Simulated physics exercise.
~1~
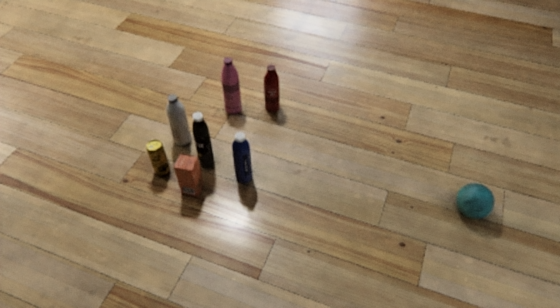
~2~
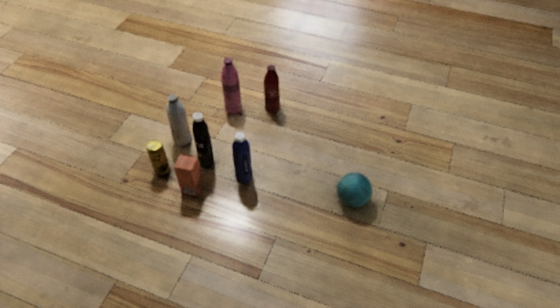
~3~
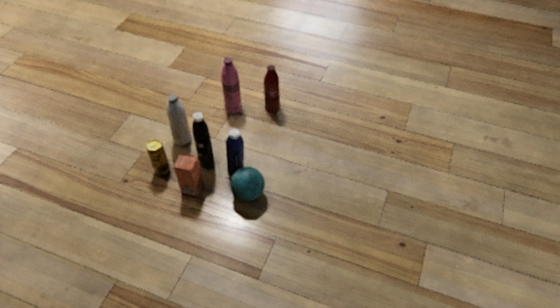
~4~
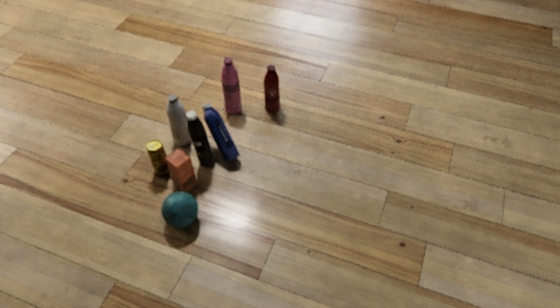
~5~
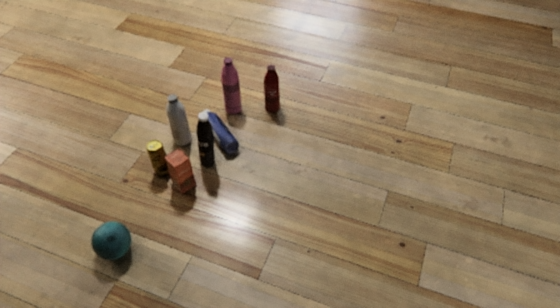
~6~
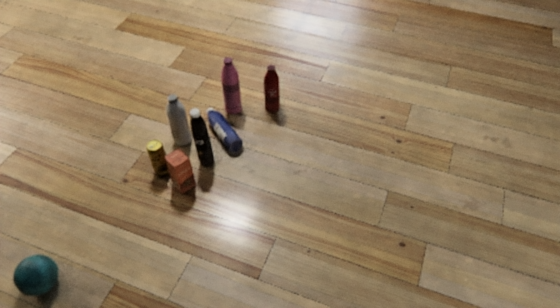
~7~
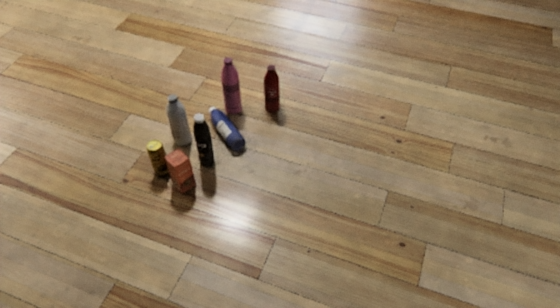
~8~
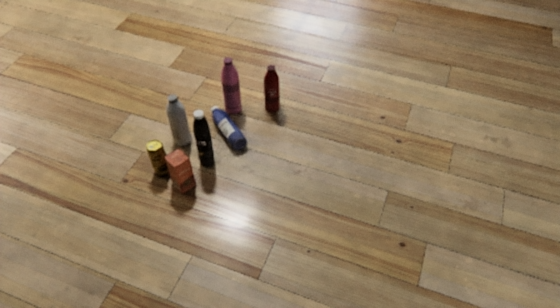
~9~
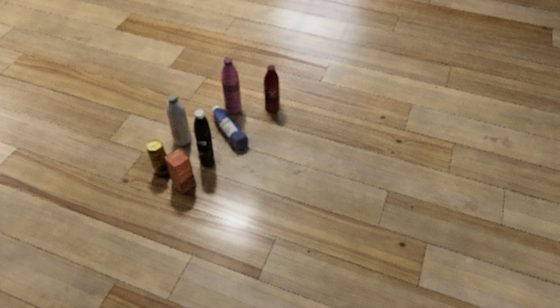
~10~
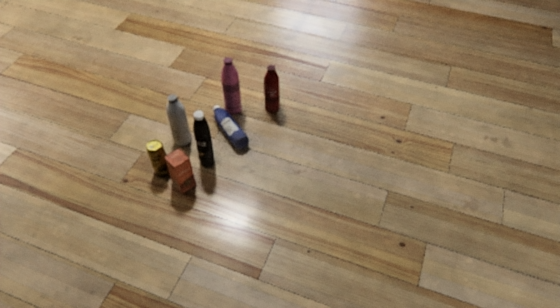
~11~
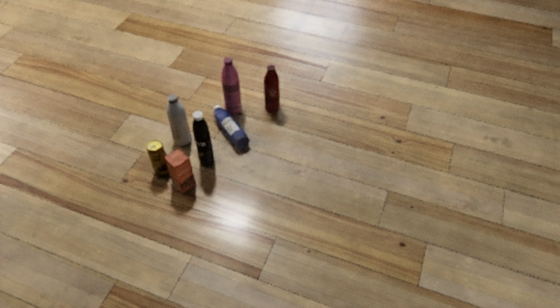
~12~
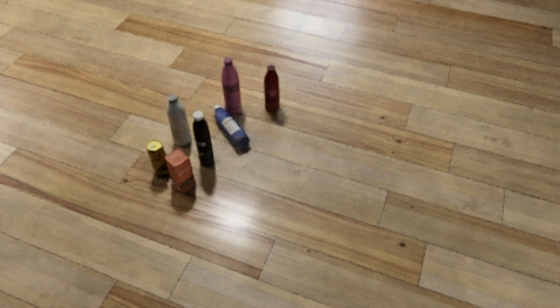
A turquoise ball rolls left across the floor, topples the blue bottle, and leaves view.
